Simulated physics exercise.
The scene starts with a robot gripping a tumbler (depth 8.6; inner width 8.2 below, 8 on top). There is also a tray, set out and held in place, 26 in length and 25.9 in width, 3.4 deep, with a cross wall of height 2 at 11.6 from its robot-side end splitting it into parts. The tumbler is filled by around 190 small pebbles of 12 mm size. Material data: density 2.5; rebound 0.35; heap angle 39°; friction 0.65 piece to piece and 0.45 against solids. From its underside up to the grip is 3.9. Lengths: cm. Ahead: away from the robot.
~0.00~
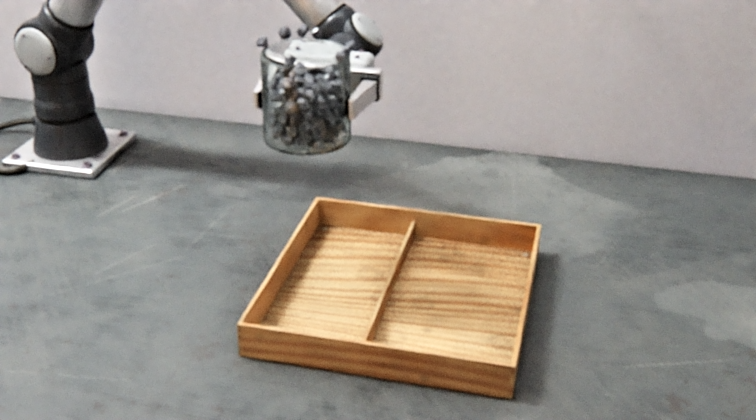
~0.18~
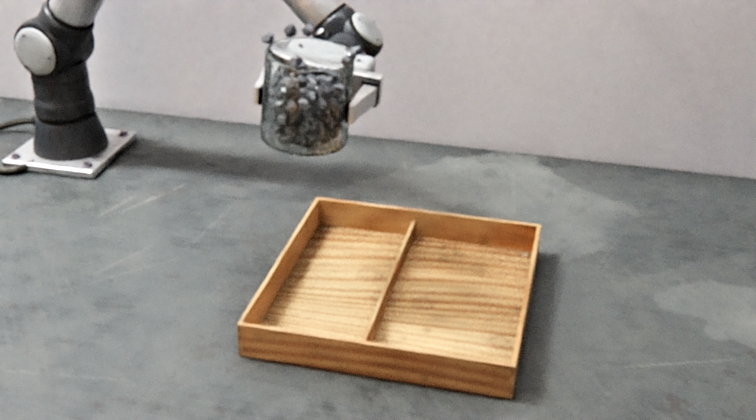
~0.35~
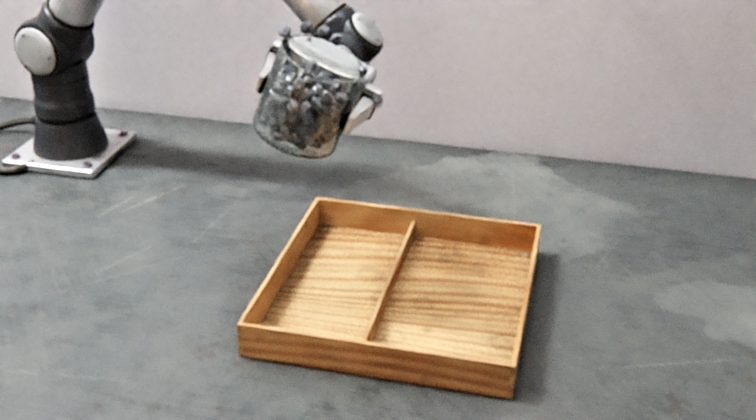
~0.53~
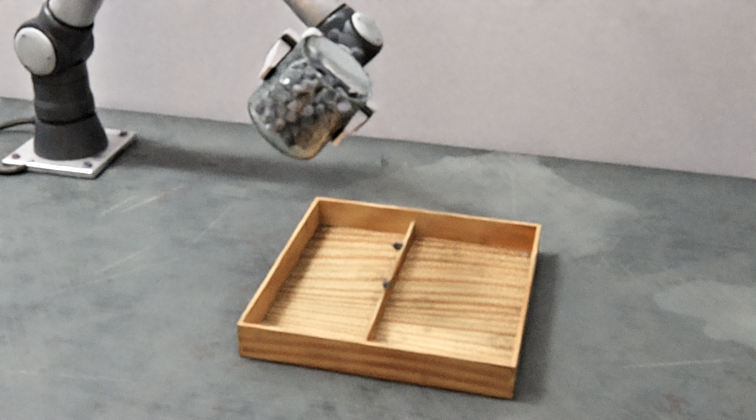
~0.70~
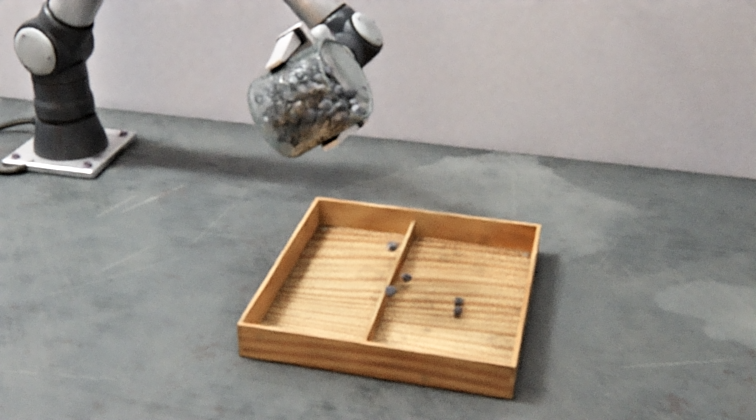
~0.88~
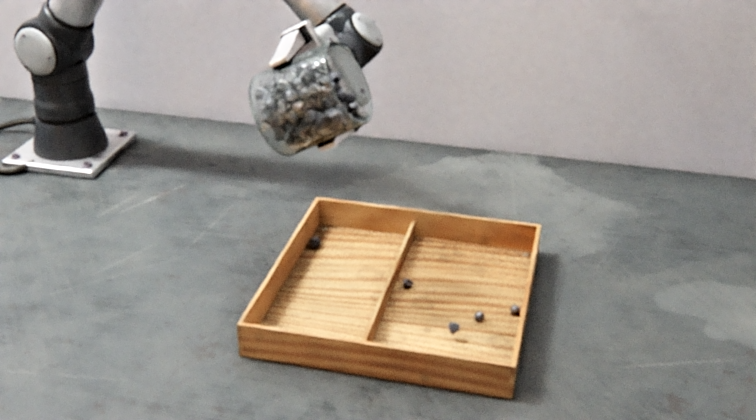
Above a divided wooden tray, a robot arm tilts a clear tumbler, dropping a few dark pebbles.
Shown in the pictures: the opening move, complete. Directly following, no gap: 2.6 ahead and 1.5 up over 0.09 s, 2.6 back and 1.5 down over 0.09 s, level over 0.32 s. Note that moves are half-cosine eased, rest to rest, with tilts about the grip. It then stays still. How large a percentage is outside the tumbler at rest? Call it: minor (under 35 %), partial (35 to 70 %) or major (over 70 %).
My call is minor.
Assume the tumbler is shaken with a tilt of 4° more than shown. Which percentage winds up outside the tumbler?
Estimate: Close to 20 in a hundred.
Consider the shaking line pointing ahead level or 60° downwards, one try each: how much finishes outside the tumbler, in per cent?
I'd say close to 10 percent for the first and close to 5 percent for the second.
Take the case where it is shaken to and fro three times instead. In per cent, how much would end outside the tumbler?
That change gives some 35 percent.
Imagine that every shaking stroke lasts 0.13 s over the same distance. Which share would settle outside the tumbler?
Then about 5 per cent.
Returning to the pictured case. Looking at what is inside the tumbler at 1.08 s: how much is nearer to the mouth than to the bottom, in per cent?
Close to 50 in a hundred.
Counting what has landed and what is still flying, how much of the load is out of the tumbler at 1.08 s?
Share out so far: Close to 10 %.
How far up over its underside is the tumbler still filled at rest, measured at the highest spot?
I'd put it at close to 7.5 centimetres.
After 1.08 s, tilted 60° forward, highest piece 24 above the table; 166 in the tumbler, 4 in the far-side part, 1 in the robot-side part, 17 in flight or on a rim.
After 1.28 s, tilted 14° forward, highest piece 26 above the table; 154 in the tumbler, 31 in the far-side part, 2 in the robot-side part, 1 in flight or on a rim.
After 1.58 s, level, highest piece 25 above the table; 154 in the tumbler, 32 in the far-side part, 2 in the robot-side part.
After 2.63 s, level, highest piece 25 above the table; 154 in the tumbler, 32 in the far-side part, 2 in the robot-side part.
In the end, 154 in the tumbler, 32 in the far-side part, 2 in the robot-side part. That is 18 % outside the tumbler.
